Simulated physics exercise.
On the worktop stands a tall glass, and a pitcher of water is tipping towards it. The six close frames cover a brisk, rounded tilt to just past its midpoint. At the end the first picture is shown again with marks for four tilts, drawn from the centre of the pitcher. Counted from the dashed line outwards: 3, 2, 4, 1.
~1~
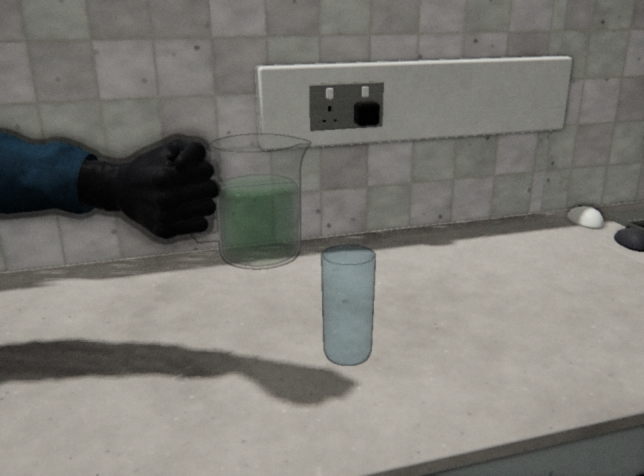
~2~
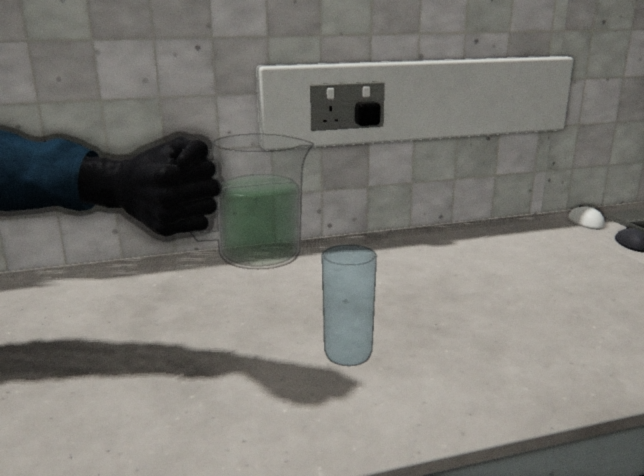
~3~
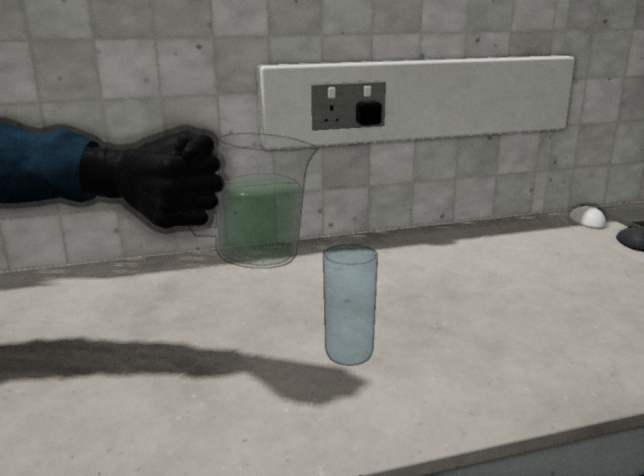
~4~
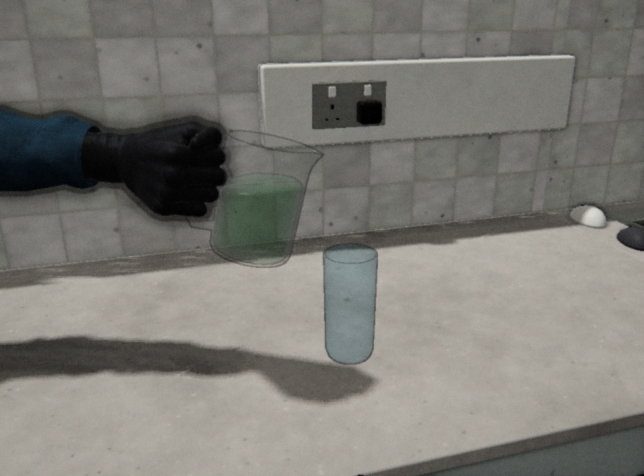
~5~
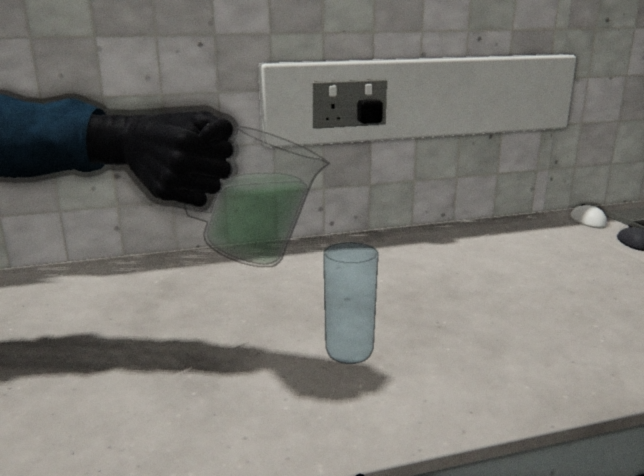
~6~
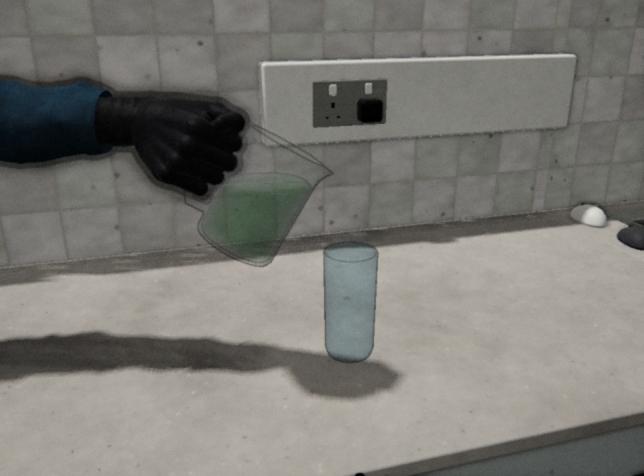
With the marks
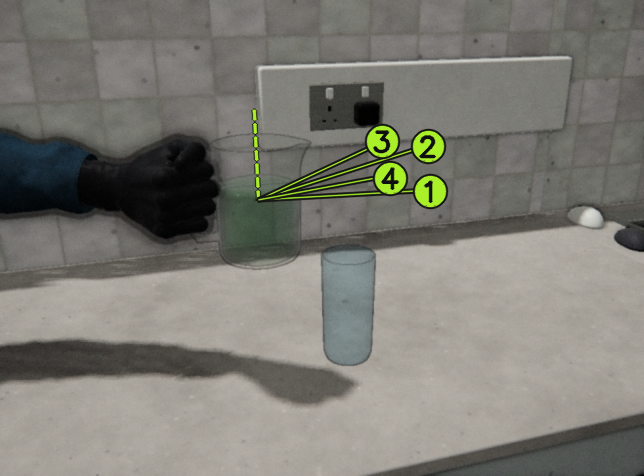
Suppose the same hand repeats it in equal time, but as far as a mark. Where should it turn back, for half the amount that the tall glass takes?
Take 3.
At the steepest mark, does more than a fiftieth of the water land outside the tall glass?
Yes, it does.
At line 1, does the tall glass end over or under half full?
Over.
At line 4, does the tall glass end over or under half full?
Over half.
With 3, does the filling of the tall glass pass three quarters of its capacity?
No.
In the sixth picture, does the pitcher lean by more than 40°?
No.
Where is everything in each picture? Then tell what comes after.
The first frame shows upright, lip at (309, 142); rim of the tall glass round (348, 254); nothing has left yet.
The second frame shows upright, lip at (312, 143); nothing has left yet.
The third frame shows tipped about 6°, lip at (317, 147); nothing has left yet.
The fourth frame shows tipped about 13°, lip at (322, 153); nothing has left yet.
The fifth frame shows tipped about 22°, lip at (328, 162); nothing has left yet.
The sixth frame shows tipped about 31°, lip at (332, 171); nothing has left yet.
On the marked copy, 1 at (413, 191); 2 at (411, 150); 3 at (367, 149); 4 at (373, 178).
With 1, the tall glass ends with about 97 % of what it can hold; 15 % of the water is spilt.
With 2, the tall glass ends with about 76 % of what it can hold.
With 3, the tall glass ends with about 52 % of what it can hold.
With 4, the tall glass ends with about 94 % of what it can hold; 4 % of the water is spilt.
